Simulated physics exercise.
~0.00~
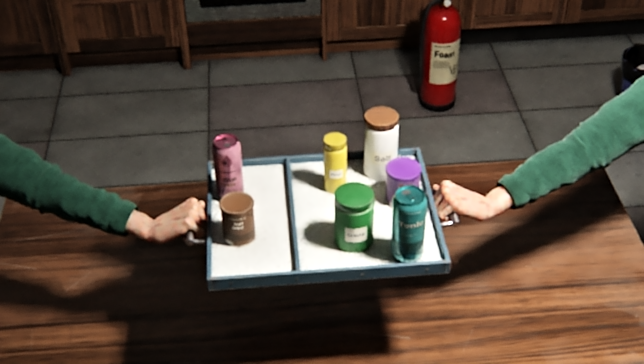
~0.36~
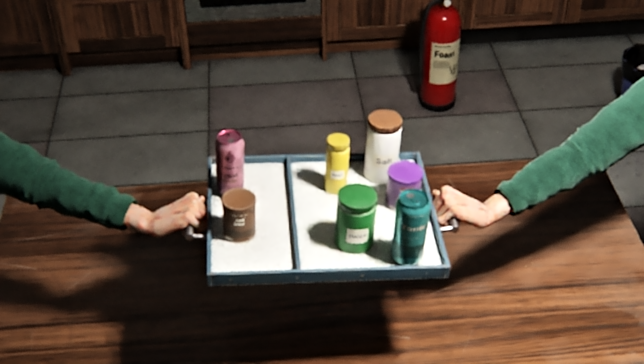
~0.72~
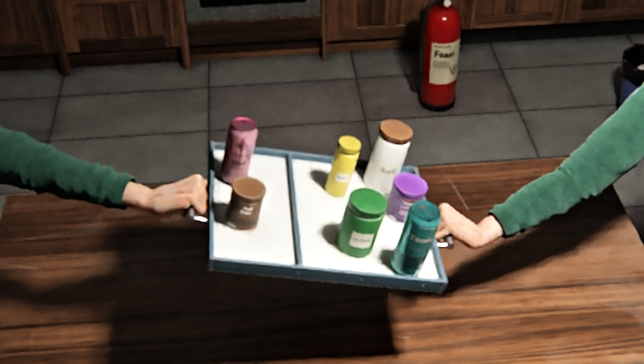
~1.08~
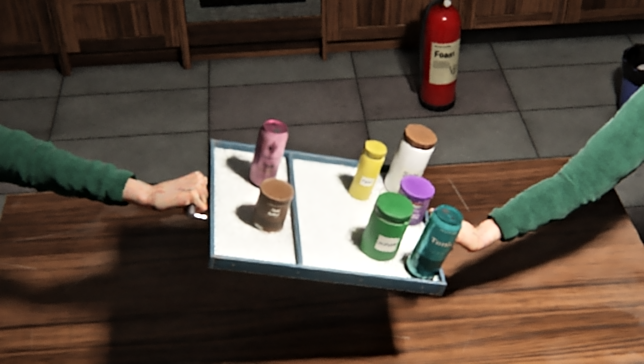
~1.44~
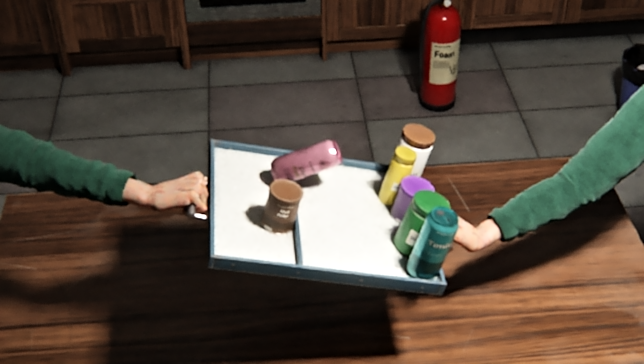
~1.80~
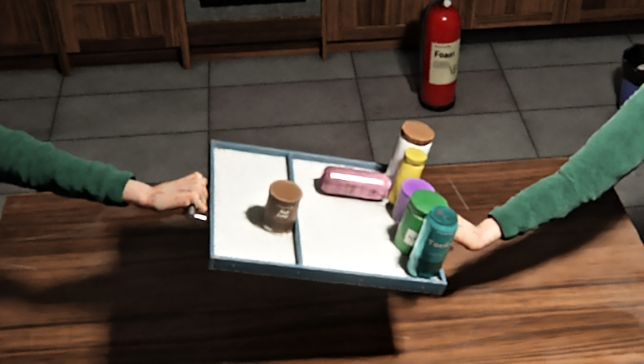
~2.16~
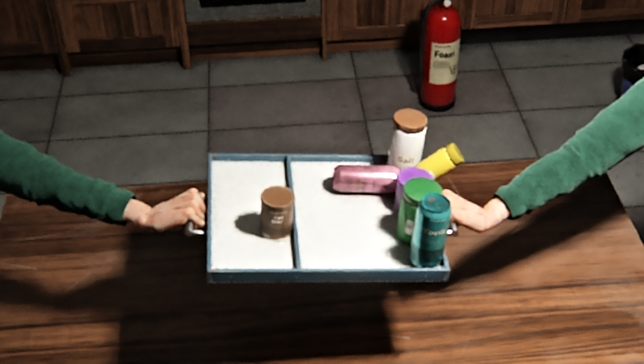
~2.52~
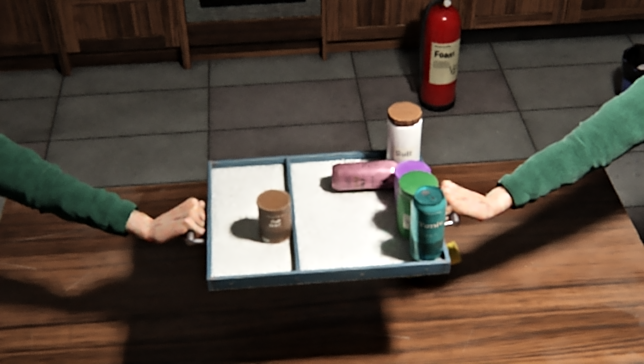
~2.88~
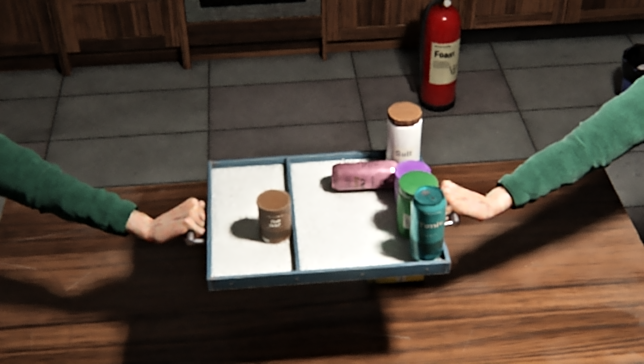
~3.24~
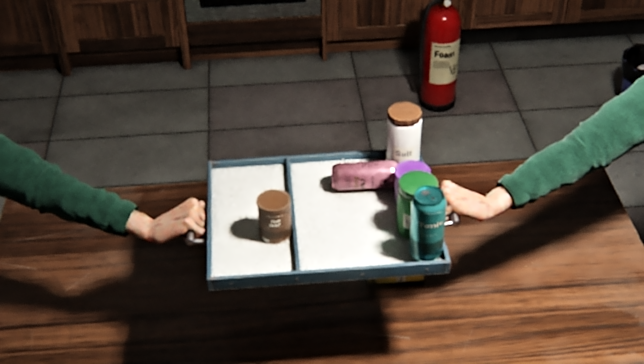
Hand-held tray dipping right and levelling, its cans and jars sliding, a pink can toppling and a yellow shaker falling off.
